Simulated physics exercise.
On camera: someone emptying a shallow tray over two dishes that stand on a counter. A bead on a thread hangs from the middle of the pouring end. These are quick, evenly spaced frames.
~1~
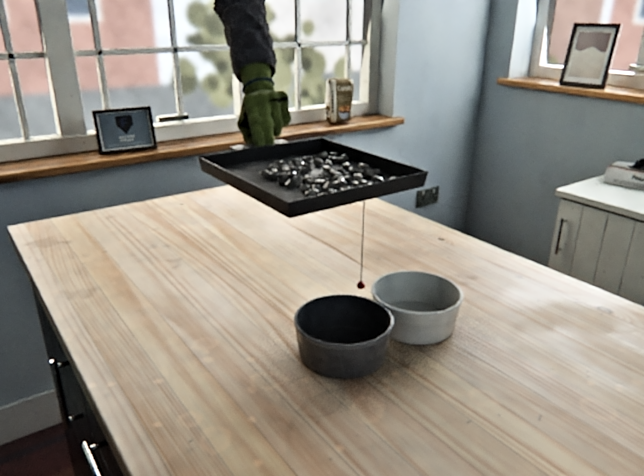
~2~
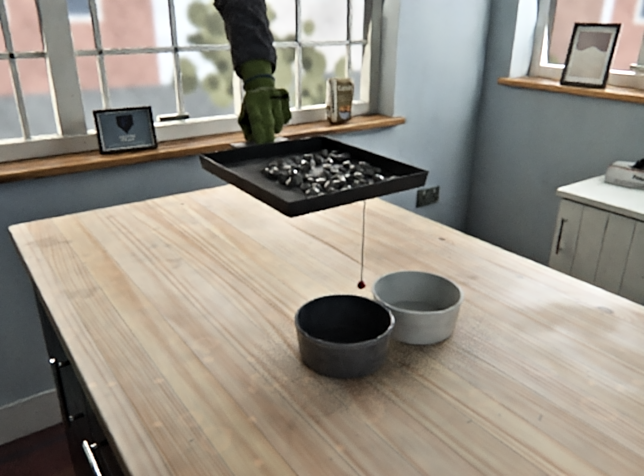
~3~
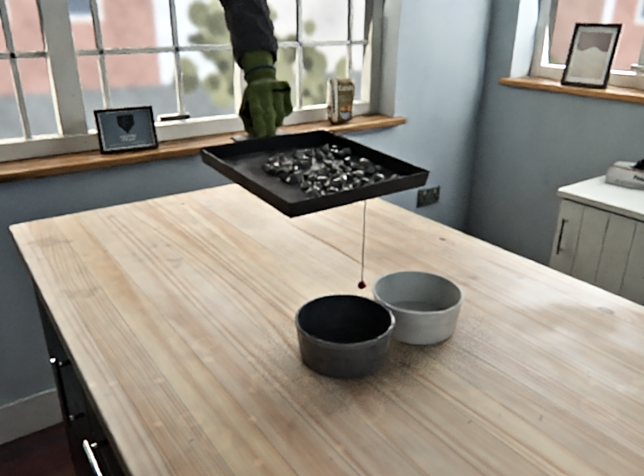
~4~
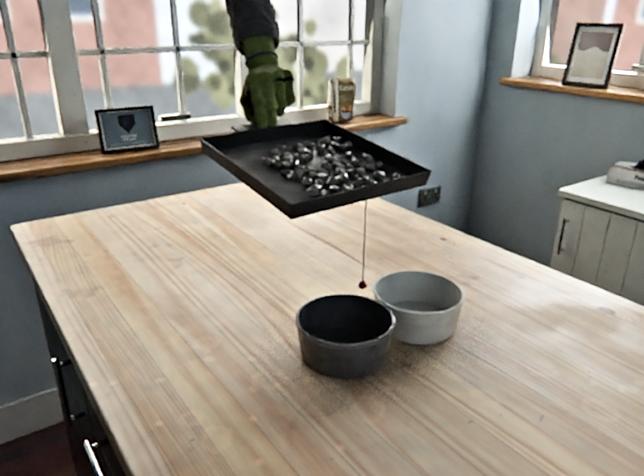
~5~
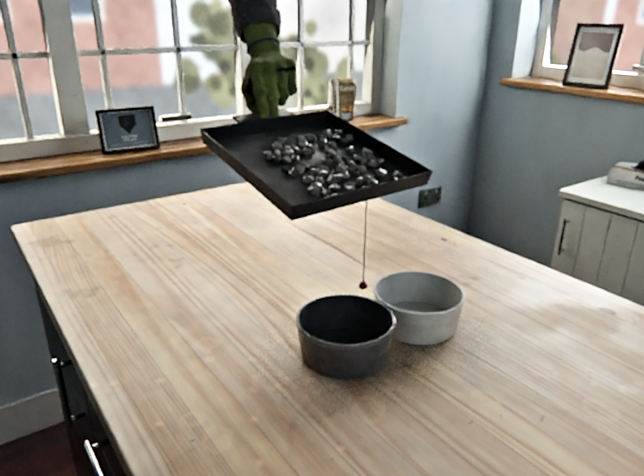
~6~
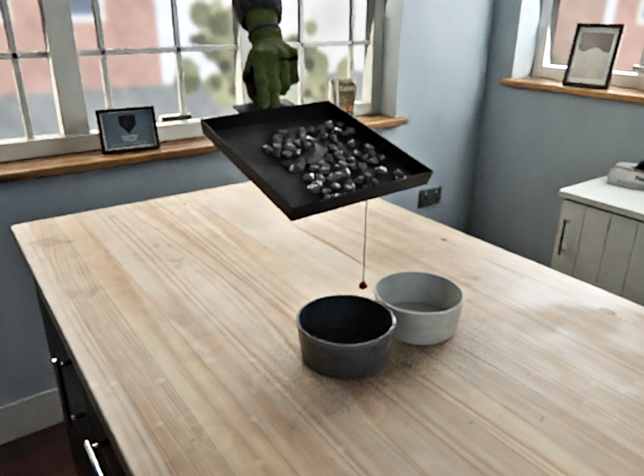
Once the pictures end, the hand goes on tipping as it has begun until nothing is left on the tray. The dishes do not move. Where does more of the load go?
Fuller: The left-hand dish.
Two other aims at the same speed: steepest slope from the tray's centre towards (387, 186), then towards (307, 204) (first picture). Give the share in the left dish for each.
Roughly 0 per cent, and 60 per cent.
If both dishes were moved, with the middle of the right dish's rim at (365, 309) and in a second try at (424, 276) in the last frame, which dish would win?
One: The right-hand dish. Two: The left-hand dish.
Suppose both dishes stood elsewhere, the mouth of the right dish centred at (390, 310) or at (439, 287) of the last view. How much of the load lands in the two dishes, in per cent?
Roughly 90 per cent, and 80 per cent.
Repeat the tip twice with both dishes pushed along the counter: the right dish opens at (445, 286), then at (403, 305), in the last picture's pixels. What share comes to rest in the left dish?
About 60 and 40 per cent.
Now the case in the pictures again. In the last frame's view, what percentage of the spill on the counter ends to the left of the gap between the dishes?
Near 20 %.
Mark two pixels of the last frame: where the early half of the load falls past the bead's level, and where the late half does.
At about (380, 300), then at (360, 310).
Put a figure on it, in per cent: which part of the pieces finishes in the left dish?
Roughly 60 in a hundred.
Shortly afterwards, tray tipped steeply; all but a few on the tray; only a few in the air.
Next, tray tipped right over; the bulk on the tray; only a few in the left dish; only a few in the right dish; only a few outside both; a little in the air.
Some moments later, tray tipped past a quarter turn; near half in the left dish; near a quarter in the right dish; near a quarter outside both.
In the end, tray tipped past a quarter turn; near half in the left dish; near a quarter in the right dish; near a quarter outside both.
